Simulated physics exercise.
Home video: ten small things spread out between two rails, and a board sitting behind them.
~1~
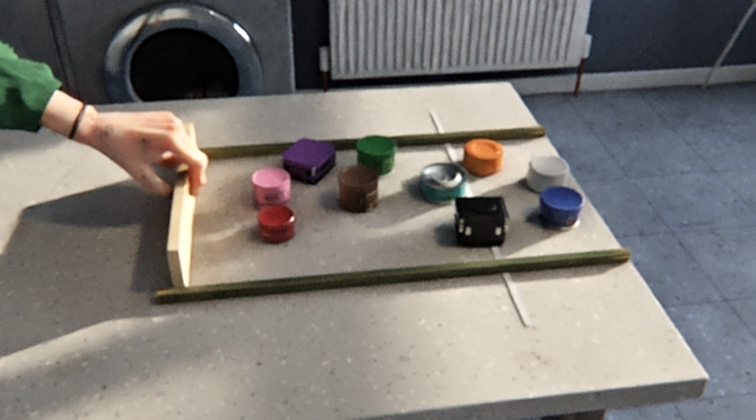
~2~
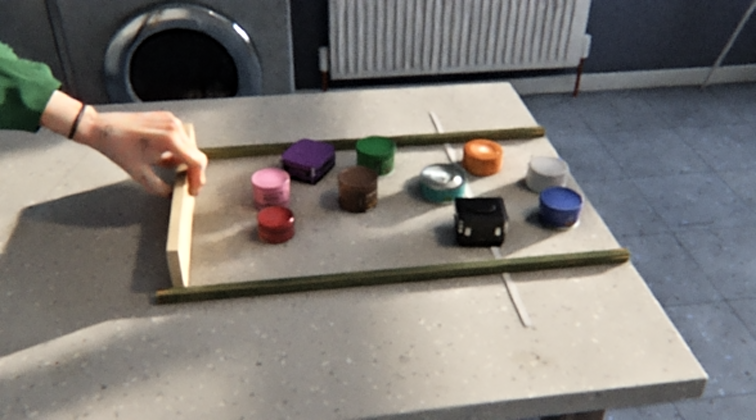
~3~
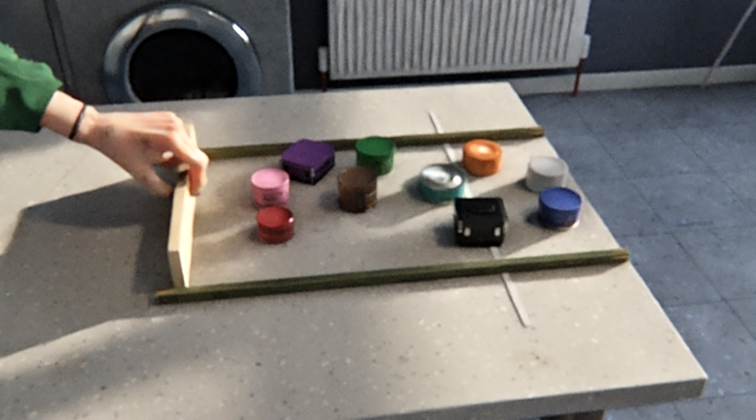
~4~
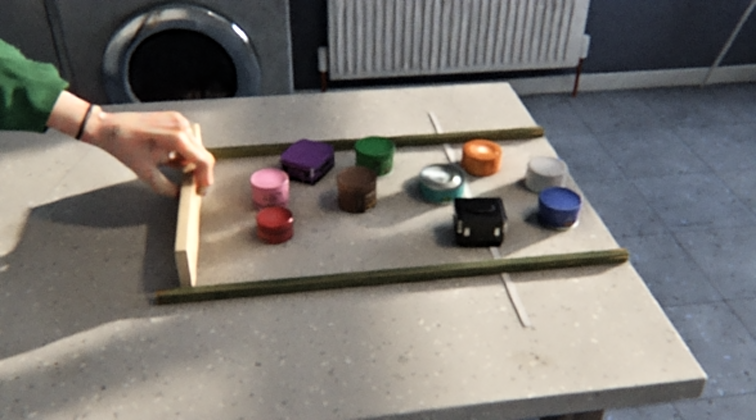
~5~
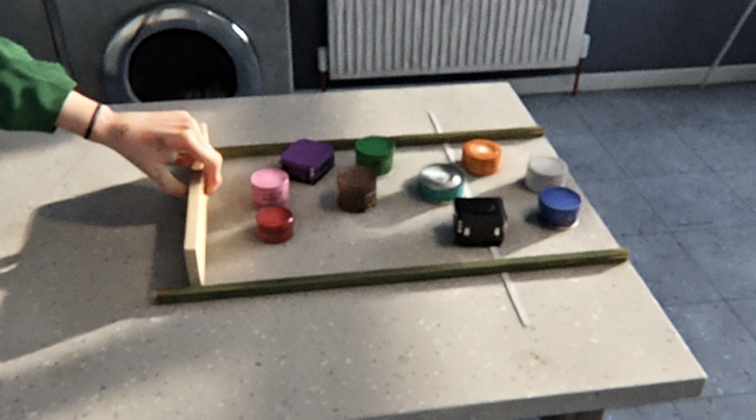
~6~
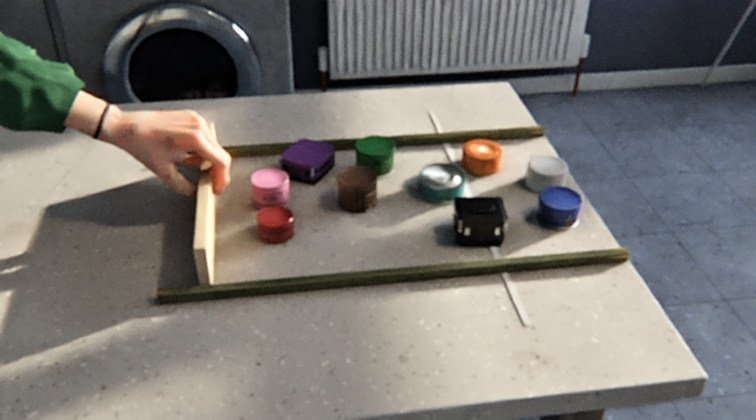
On a speckled worktop, a hand held a wooden board upright between two rails, then slid it slightly right toward ten small, colourful pots and other little things, which stayed more or less still.
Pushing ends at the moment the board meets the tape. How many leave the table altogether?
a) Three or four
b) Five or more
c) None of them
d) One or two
(c) None of them.
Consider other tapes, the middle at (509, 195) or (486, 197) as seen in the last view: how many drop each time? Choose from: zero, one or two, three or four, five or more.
First one to two, second not one.
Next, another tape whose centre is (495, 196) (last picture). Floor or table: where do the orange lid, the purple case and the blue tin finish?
Orange lid goes off, purple case stays put, blue tin stays put.
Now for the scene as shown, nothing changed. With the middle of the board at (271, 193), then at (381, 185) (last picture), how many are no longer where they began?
First 2, after that 6.
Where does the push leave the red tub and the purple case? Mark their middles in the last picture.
The red tub at (500, 215), the purple case at (469, 145).
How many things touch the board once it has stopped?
Counting them up gives 4.
Soon after, none off yet; white lid at rest near (546, 174); blue tin at rest near (559, 208); orange lid at rest near (482, 158).
After that, none off yet; white lid at rest near (546, 174); blue tin at rest near (559, 208); orange lid displaced about its own width near (509, 158).
In the end, the number that fall off is zero.
